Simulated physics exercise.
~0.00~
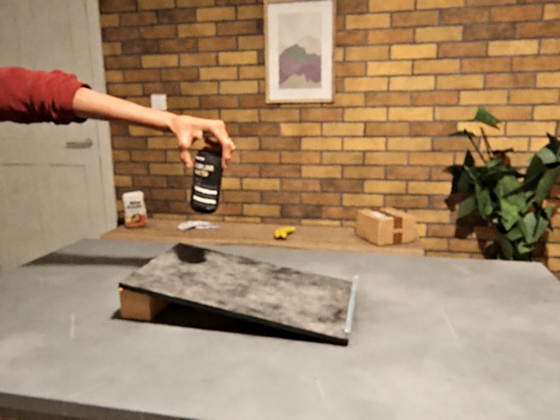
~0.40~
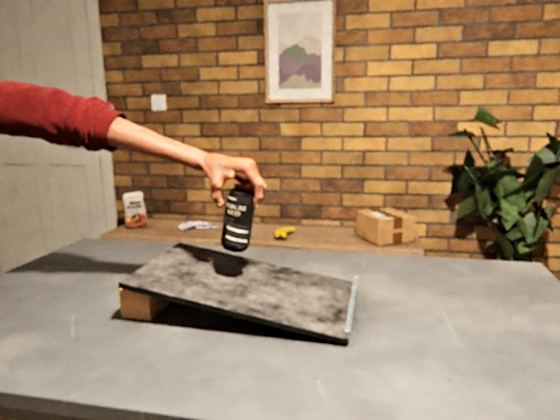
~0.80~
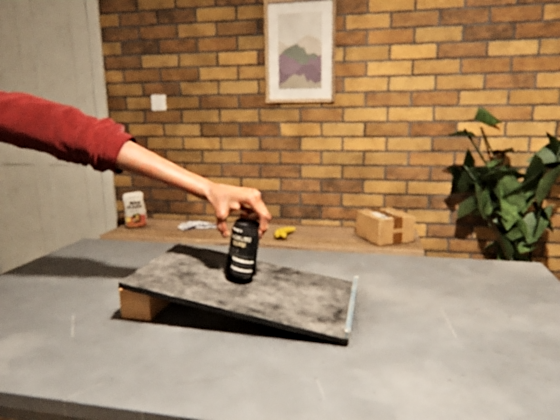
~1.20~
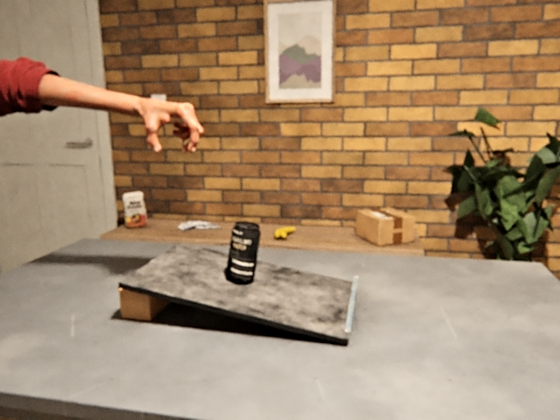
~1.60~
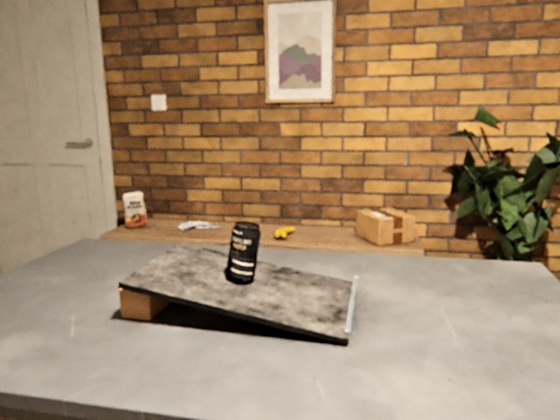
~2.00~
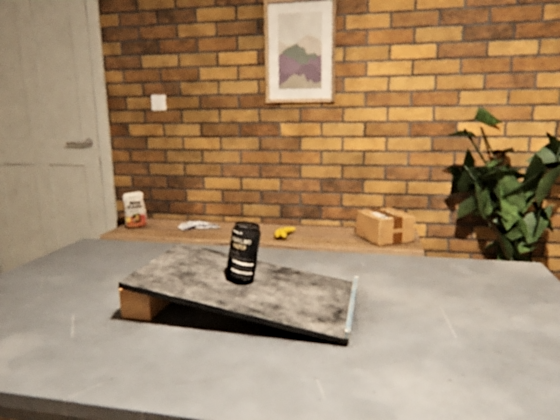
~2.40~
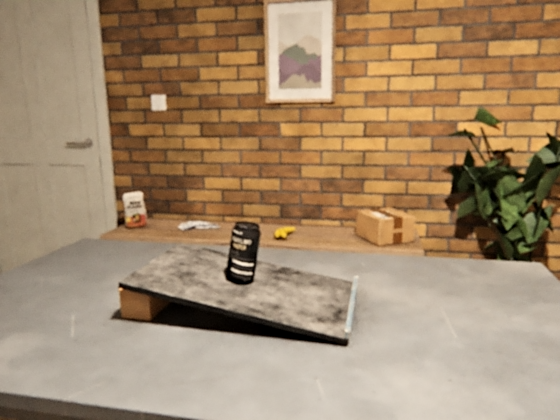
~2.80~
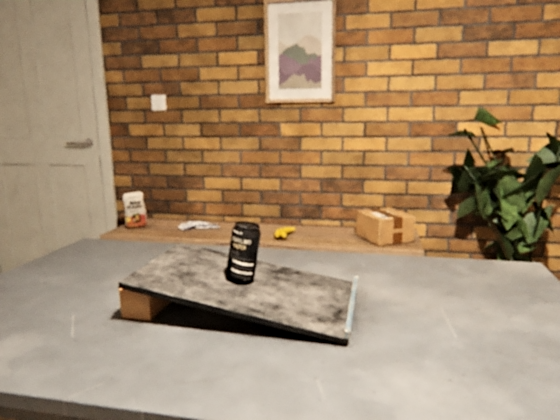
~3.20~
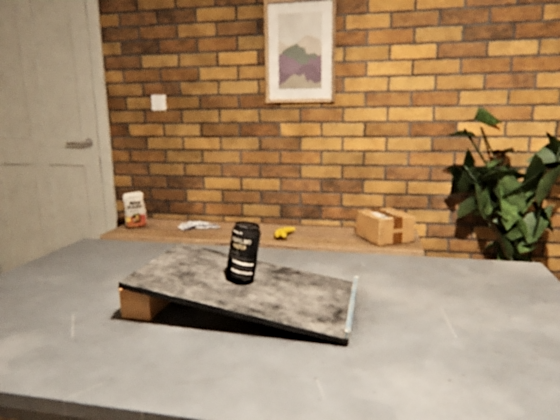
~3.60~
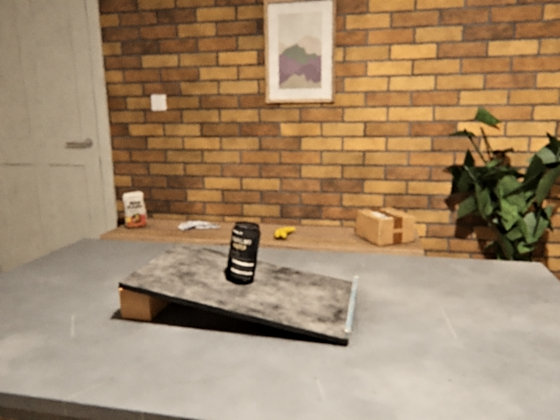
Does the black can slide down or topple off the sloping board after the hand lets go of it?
No, the black can stays at rest on the sloping board where the hand placed it.
The clip shows a hand lowering a black can onto a sloping board propped on a block, then letting go and drawing back out of view to the left. The can stays where it was placed, leaning slightly and at rest on the board.
